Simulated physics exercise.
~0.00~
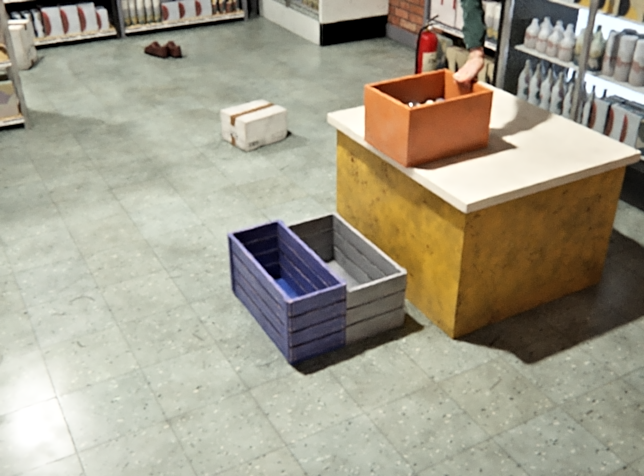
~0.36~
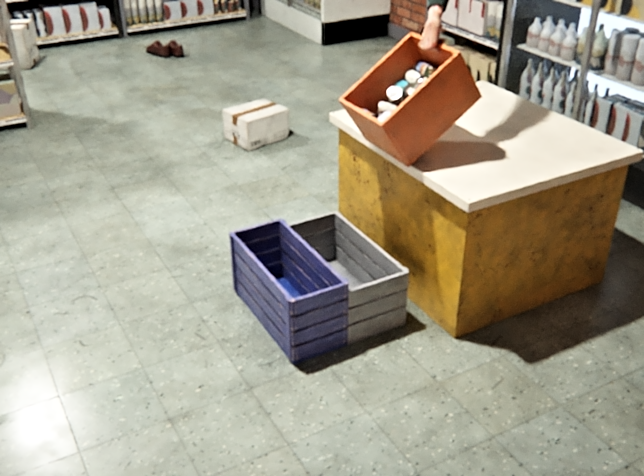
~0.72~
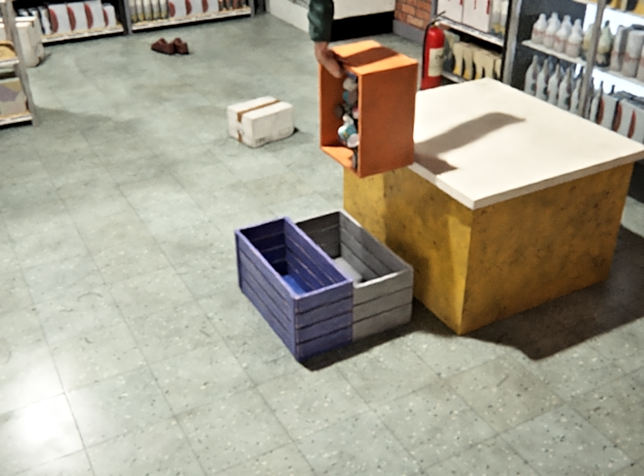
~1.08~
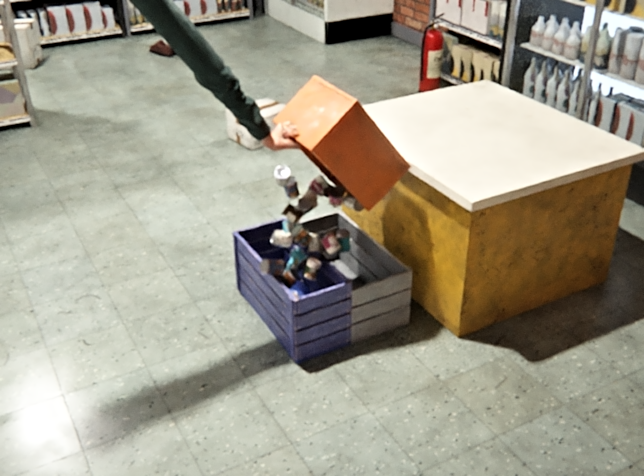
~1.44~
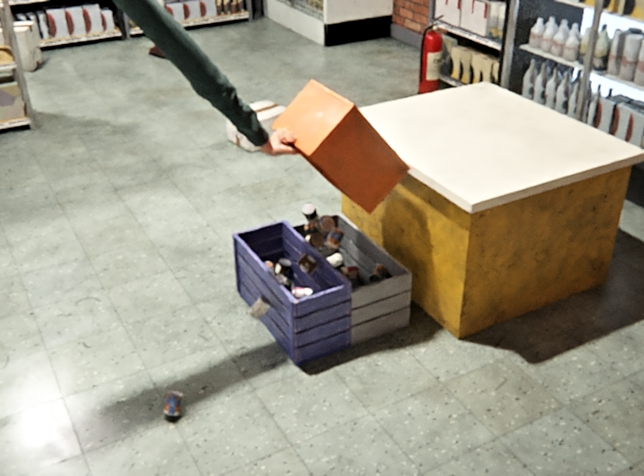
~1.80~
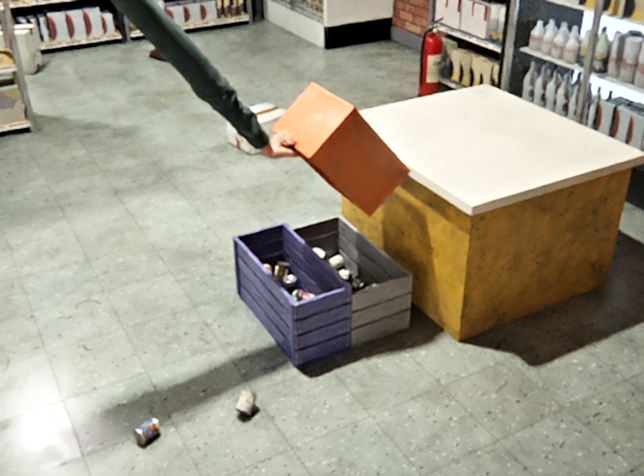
An orange crate full of small tins stands on a pale-topped, yellow-sided bench in a shop-like room with a grey tiled floor, seen from above at an angle. On the floor left of the bench sit a grey bin and, beyond it, a blue trough, with stocked shelves behind. A hand tilts the crate, then swings it left off the bench on its side. A dark-sleeved arm tips it further, and the tins tumble down. Most land in the blue trough and others in the grey bin, while two end up on the floor at lower left.
